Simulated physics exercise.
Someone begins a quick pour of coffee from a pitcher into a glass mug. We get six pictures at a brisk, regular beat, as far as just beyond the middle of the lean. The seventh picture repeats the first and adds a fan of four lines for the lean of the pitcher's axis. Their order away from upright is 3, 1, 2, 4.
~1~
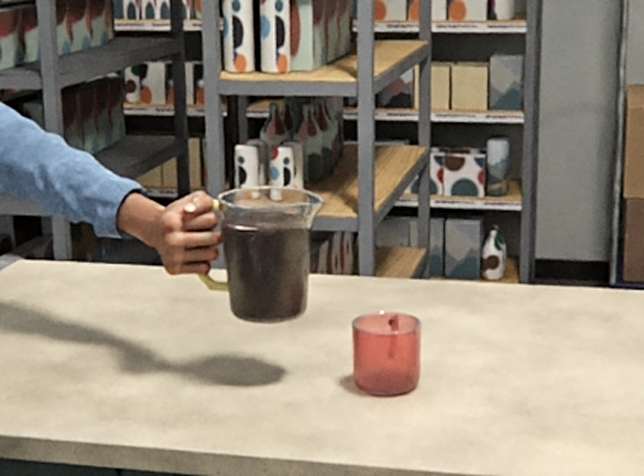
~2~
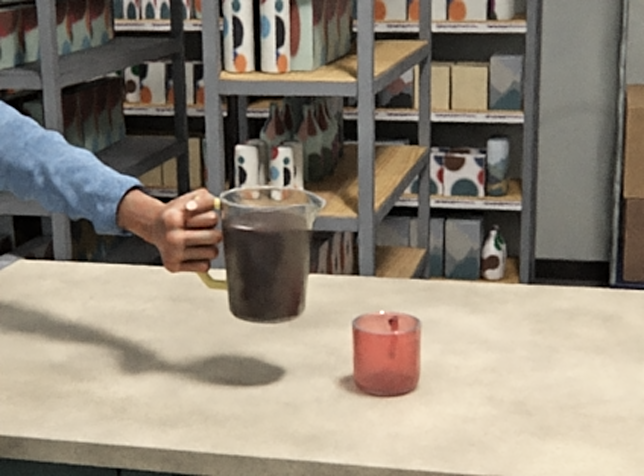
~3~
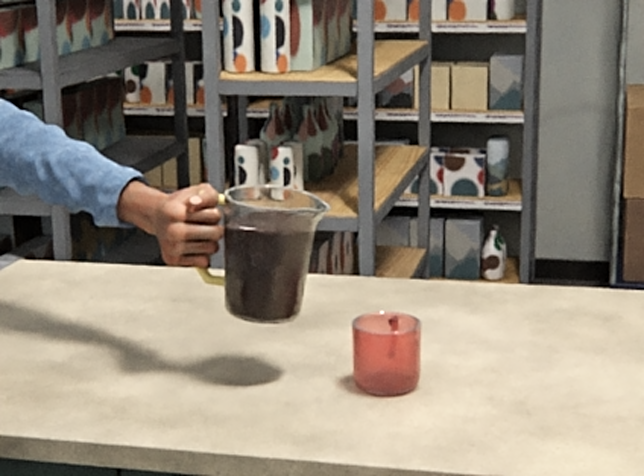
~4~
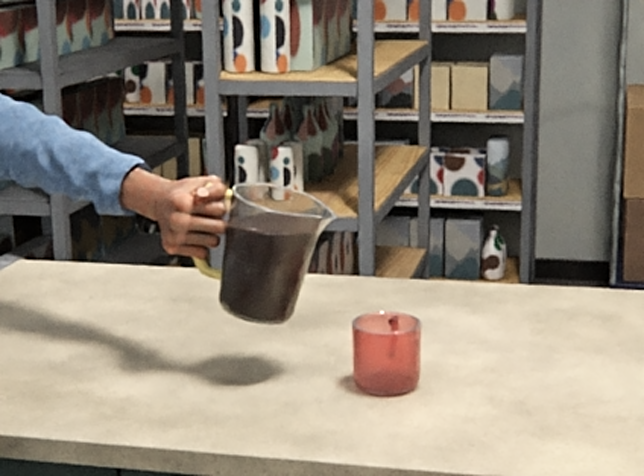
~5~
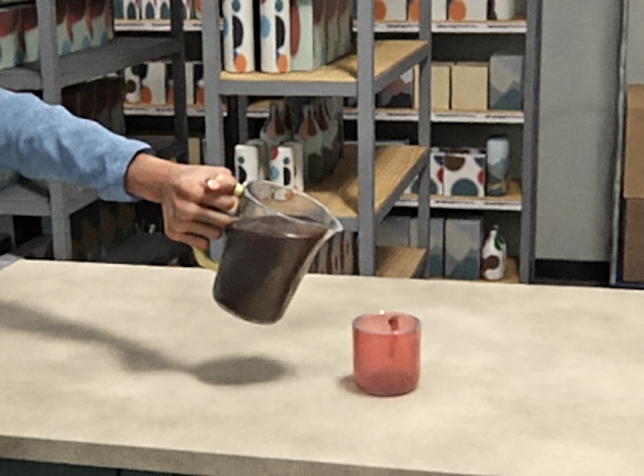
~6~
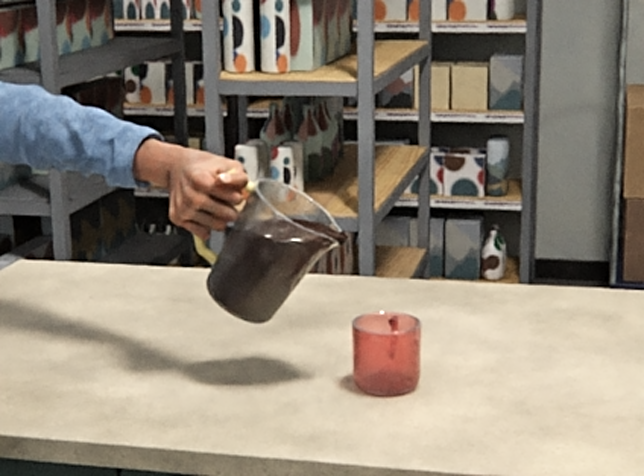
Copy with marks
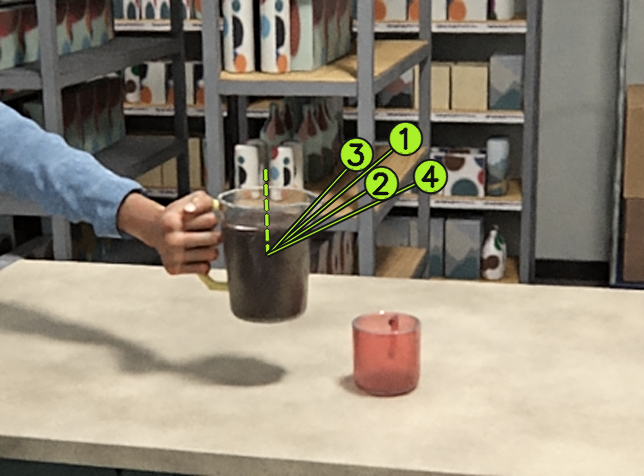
A hand in a blue sleeve held a glass pitcher of dark coffee above a pale counter, then steadily tilted it rightward toward a small red cup until the coffee reached the spout.
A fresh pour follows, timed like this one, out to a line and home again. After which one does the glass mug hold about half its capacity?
It is 1.
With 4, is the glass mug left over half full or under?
Over.
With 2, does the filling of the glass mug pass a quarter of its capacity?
Yes.
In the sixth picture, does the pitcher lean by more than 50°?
No, it does not.
On the marked copy, 1 at (392, 150); 2 at (365, 191); 3 at (346, 169); 4 at (415, 184).
With 1, the glass mug ends with about 48 % of what it can hold.
With 2, the glass mug ends with about 72 % of what it can hold.
With 3, the glass mug ends with about 29 % of what it can hold.
With 4, the glass mug ends with about 97 % of what it can hold.
